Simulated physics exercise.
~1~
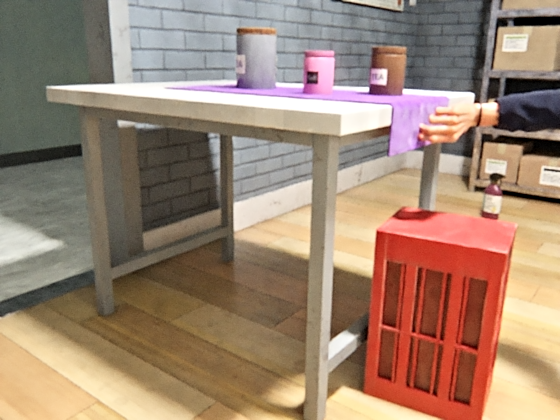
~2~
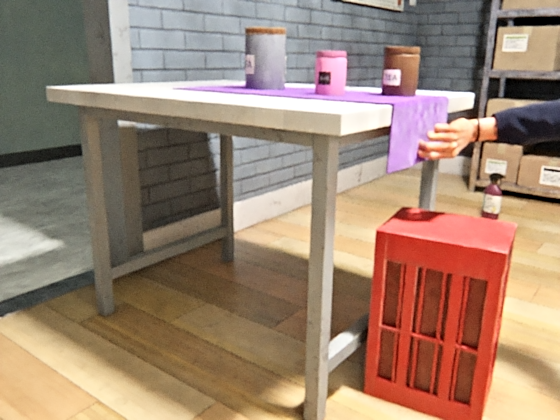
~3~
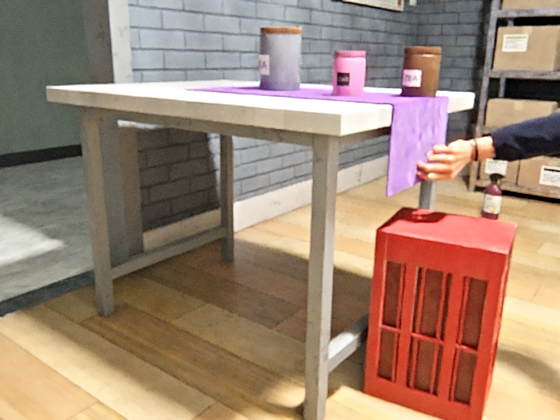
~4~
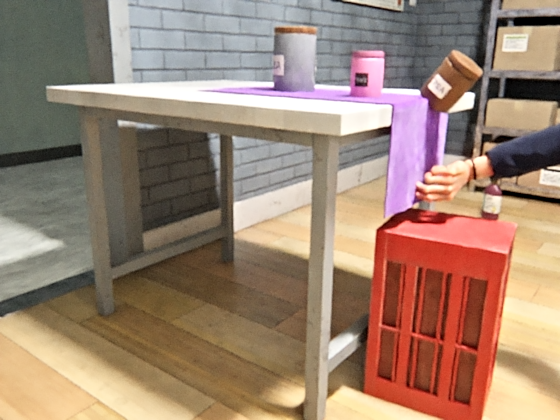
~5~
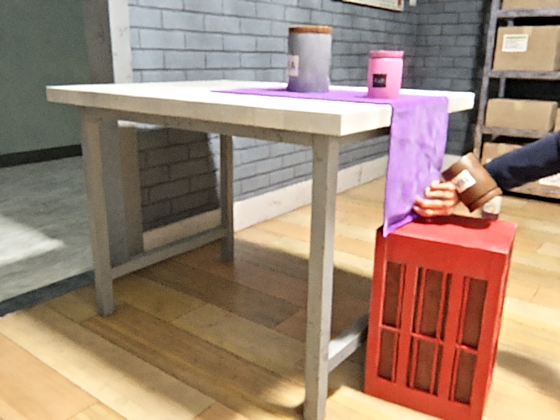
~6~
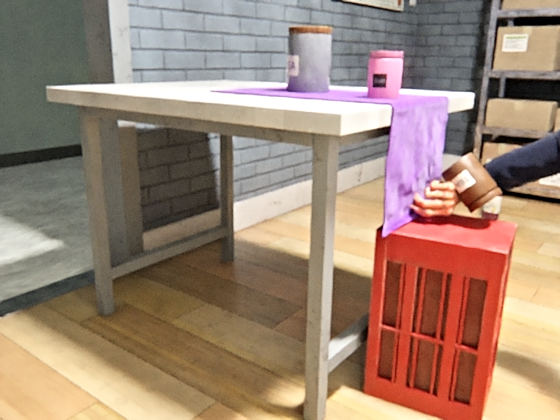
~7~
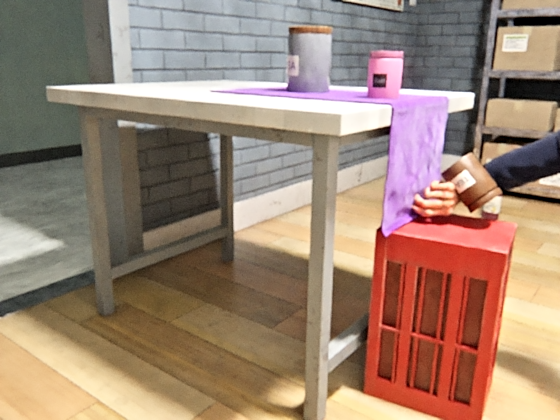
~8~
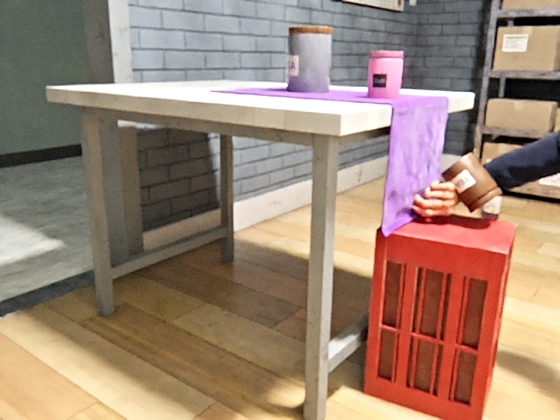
Hand slowly pulling purple cloth down off a table's end, carrying three containers along until the brown jar tips over the edge.
